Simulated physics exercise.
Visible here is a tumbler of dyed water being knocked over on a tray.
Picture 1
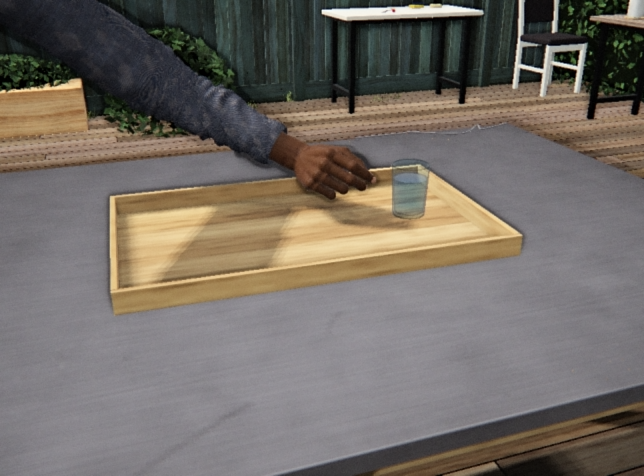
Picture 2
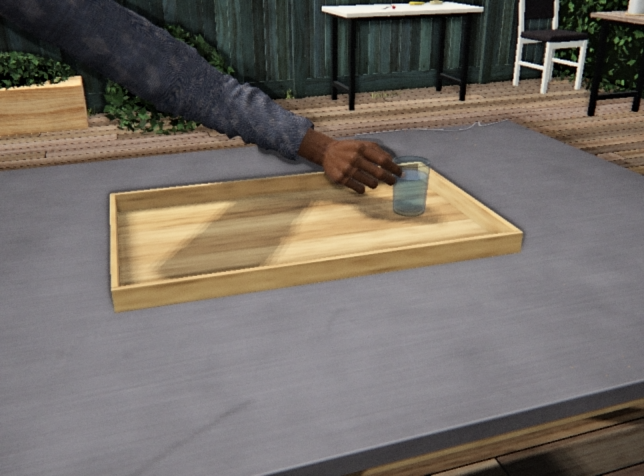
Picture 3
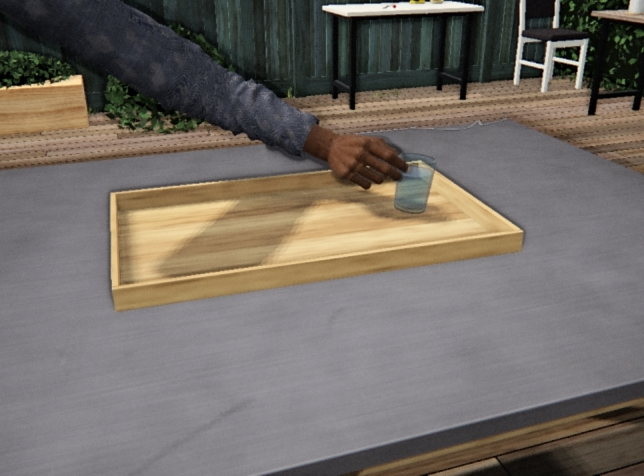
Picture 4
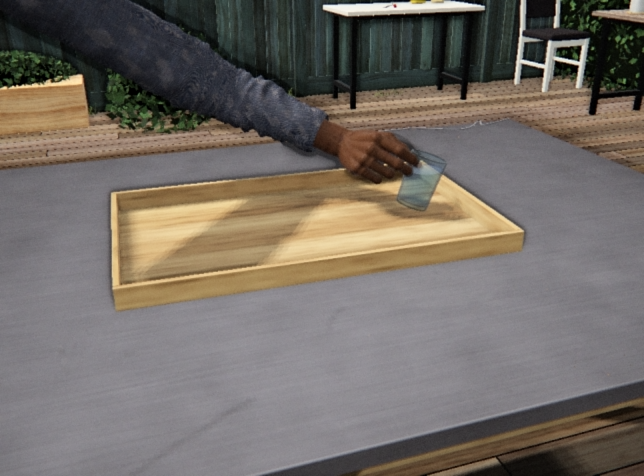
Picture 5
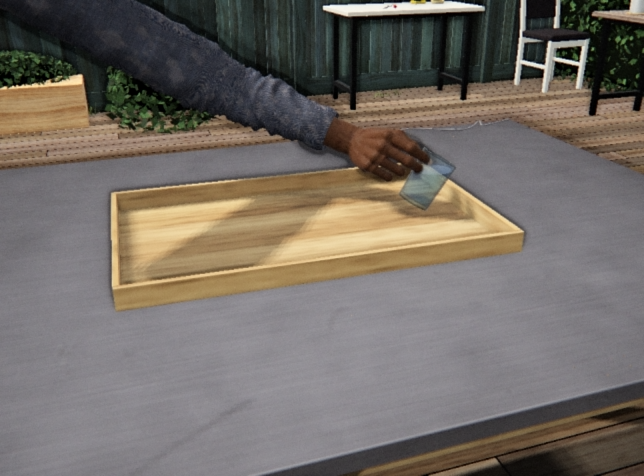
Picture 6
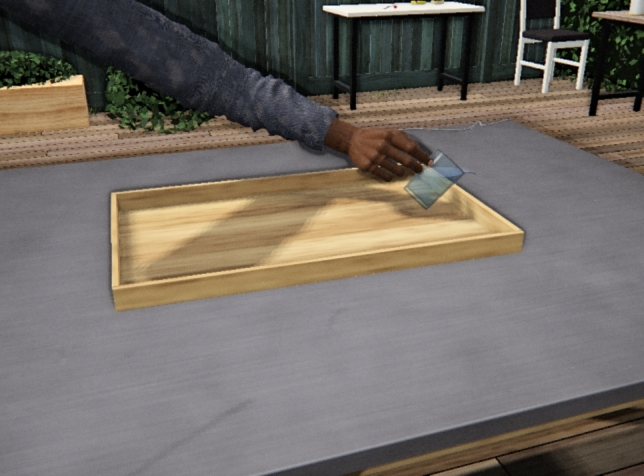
A hand reaches right to a glass of bluish water on a wooden tray and tilts it.
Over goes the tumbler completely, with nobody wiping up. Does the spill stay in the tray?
The tray loses it.
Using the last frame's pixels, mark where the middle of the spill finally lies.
Its centre ends up near (597, 193) in the last picture.
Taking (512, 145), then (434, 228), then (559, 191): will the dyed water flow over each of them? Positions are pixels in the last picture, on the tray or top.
Spot one ends up out of the spill, spot two out of the spill, spot three in the spill.
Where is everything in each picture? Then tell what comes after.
It stands upright; tumbler (410, 187) about two thirds full; tray (336, 258), in the first picture.
Fingers against its side; tumbler about two thirds full, surface at (411, 175), in the second picture.
Fingers against its side; tumbler (414, 181) about two thirds full, in the third picture.
Fingers against its side; tumbler about two thirds full, surface at (425, 170); tray (338, 254), in the fourth picture.
Fingers against its side; tumbler (427, 178) tipped 30°, in the fifth picture.
It is falling; tumbler (435, 179) tipped 45°, in the sixth picture.
A moment on, the tumbler lies across the rim; the puddle covers about as much as a plate; it spreads outside the tray.
Further on, the puddle covers about as much as a tray; it spreads outside the tray.
When it is over, the puddle covers about as much as a tray; it spreads outside the tray.
